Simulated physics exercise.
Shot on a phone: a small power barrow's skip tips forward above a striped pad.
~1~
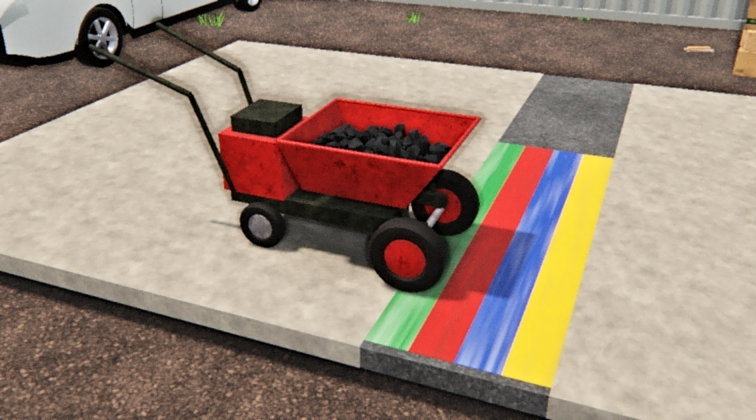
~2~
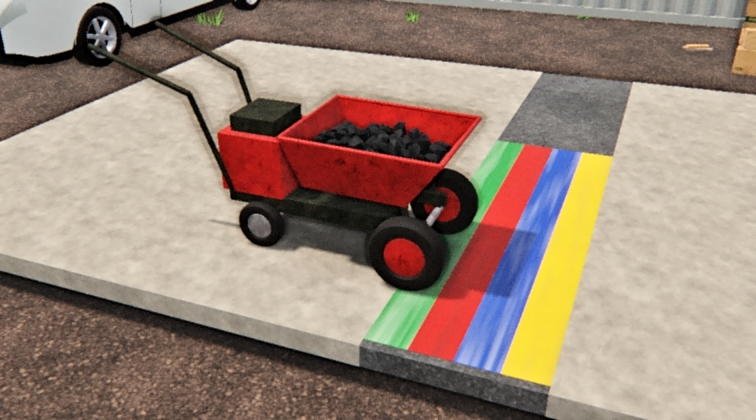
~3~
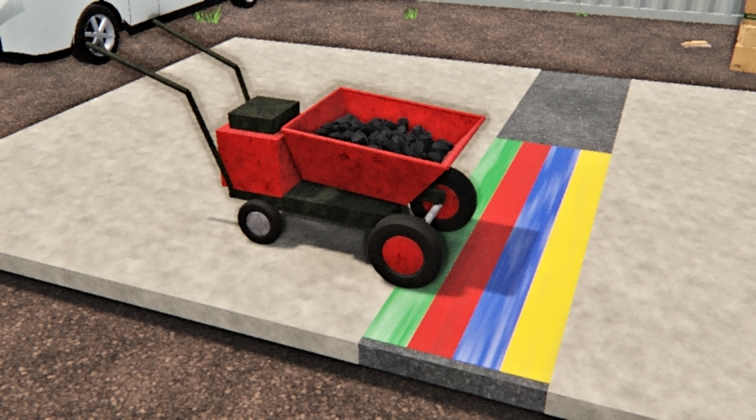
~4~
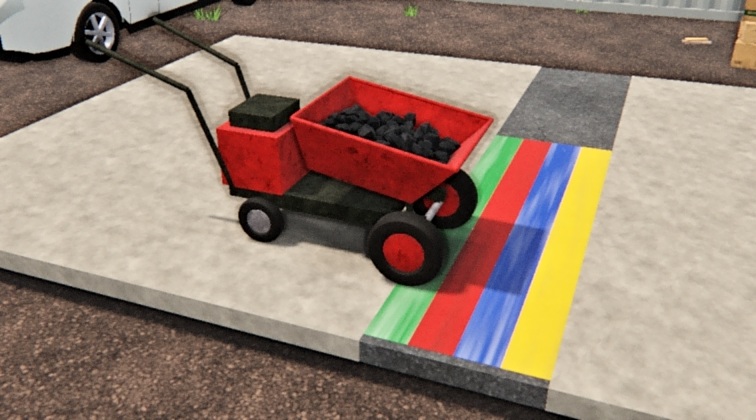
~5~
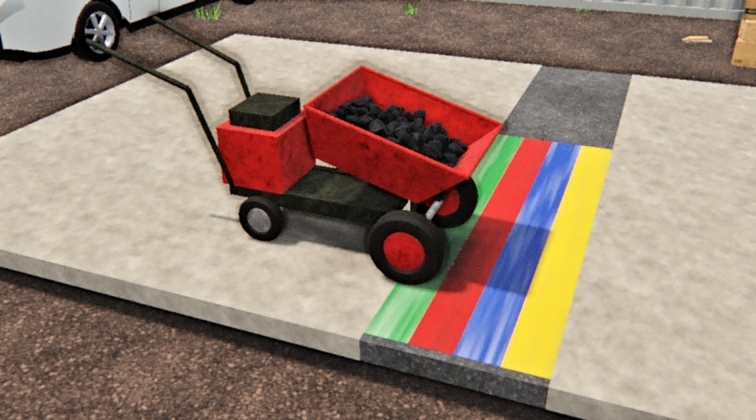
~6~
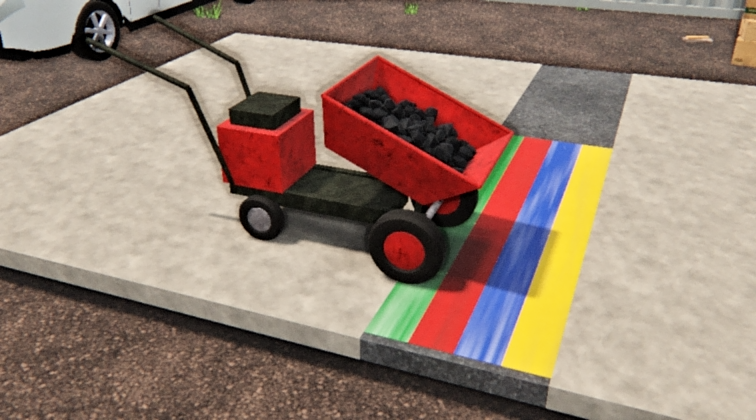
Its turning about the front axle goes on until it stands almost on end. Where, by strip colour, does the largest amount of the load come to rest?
On the yellow strip.
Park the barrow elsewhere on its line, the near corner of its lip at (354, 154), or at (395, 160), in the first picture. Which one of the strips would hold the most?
Spot 1 - red; spot 2 - the blue one.
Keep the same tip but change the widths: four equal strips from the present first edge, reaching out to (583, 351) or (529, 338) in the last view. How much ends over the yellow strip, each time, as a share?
The first one comes out at 40 percent, while the second comes out at 20 percent.
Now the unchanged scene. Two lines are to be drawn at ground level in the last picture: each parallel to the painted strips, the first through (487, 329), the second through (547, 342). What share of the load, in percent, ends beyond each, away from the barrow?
That's 70 per cent for the first and 40 per cent for the second.
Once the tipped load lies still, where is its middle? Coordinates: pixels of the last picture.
Resting centre, last picture - approx. (569, 276).
Soon after the last picture, skip tipped steeply; all in the skip.
A little later, skip tipped right over; about two thirds in the skip; a stray few over the blue strip; about a quarter over the yellow strip; a small part off the paint.
Later still, skip tipped right over; about a quarter in the skip; a small part over the blue strip; about a third over the yellow strip; about a quarter off the paint.
At rest, skip tipped right over; about a quarter in the skip; none over the green strip; none over the red strip; a small part over the blue strip; about a third over the yellow strip; about a quarter off the paint.
